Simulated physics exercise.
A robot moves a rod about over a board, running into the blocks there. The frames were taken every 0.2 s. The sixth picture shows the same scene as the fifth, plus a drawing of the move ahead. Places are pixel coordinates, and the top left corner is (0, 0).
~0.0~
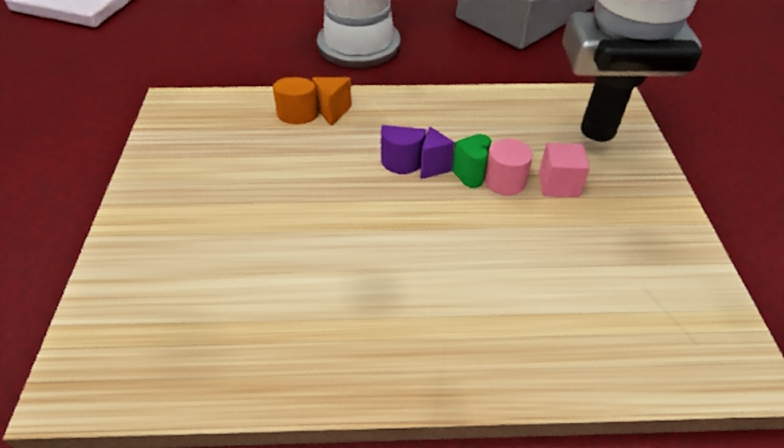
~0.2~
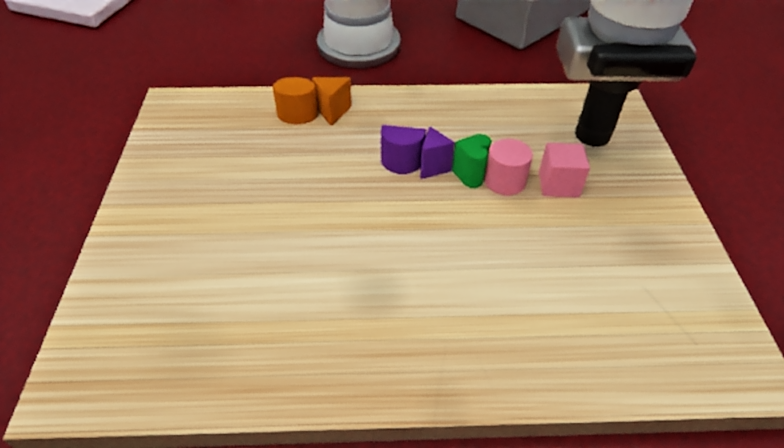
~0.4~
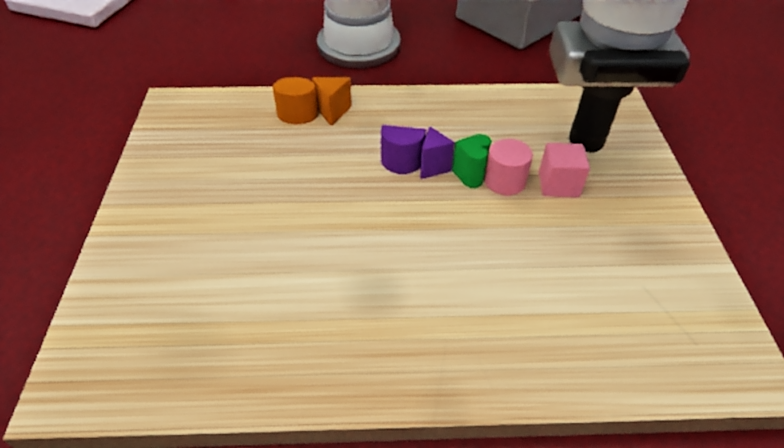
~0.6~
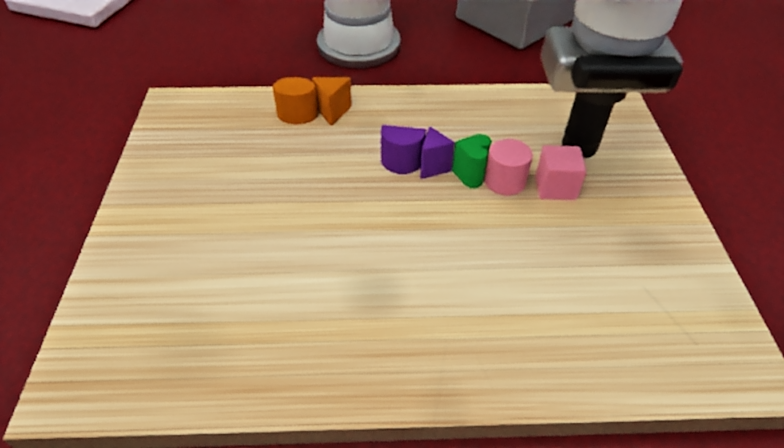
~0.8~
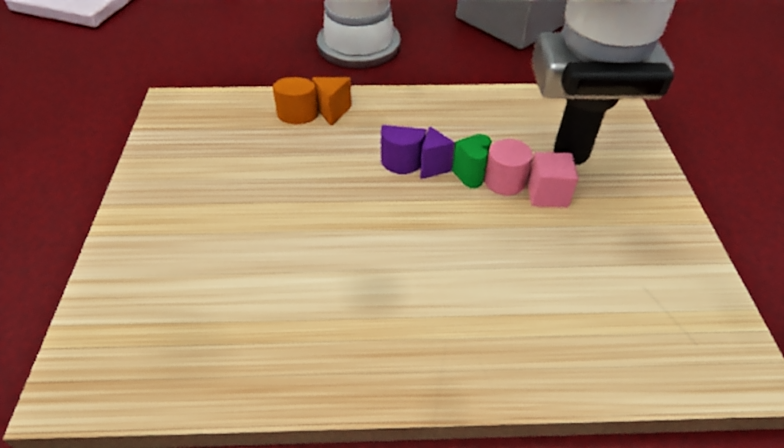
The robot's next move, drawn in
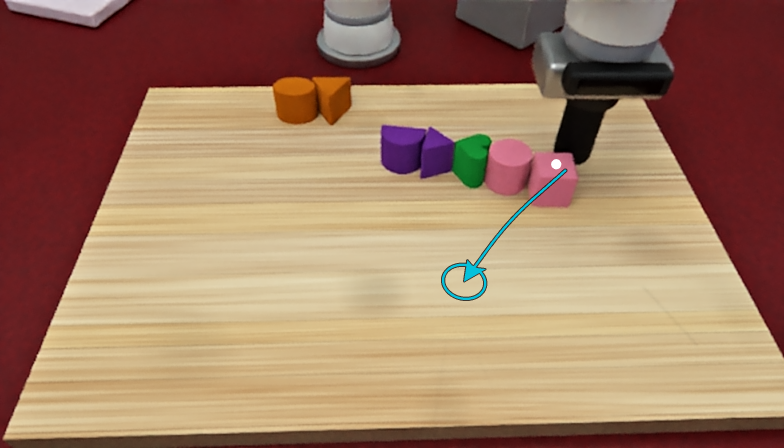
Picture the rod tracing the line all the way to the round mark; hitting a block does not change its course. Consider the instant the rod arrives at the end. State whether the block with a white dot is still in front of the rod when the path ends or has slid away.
I'd say the block with a white dot is still out in front of the rod at the end.
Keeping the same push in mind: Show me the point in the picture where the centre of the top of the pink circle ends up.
It is going to be at (495, 161).
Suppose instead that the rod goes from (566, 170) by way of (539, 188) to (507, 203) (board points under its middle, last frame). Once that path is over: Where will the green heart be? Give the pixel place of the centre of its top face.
It should be at (458, 137) by then.
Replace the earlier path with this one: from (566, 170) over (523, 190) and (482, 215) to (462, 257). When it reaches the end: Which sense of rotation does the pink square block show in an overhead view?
That block twists counter-clockwise.
The drawn path runs from (566, 170) via (531, 201) and (497, 237), ending at (464, 281); the dot is on the pink square block.
On the path given first. One third of the way, rod (536, 184); green heart (470, 142), turned 15° clockwise; pink circle (501, 156); pink square block (527, 196), turned 15° clockwise.
Two thirds of the way, rod (500, 221); green heart (468, 141), turned 20° clockwise; pink circle (495, 161); pink square block (493, 239).
At the end, rod (467, 266); green heart (468, 141), turned 20° clockwise; pink circle (495, 161); pink square block (461, 289).
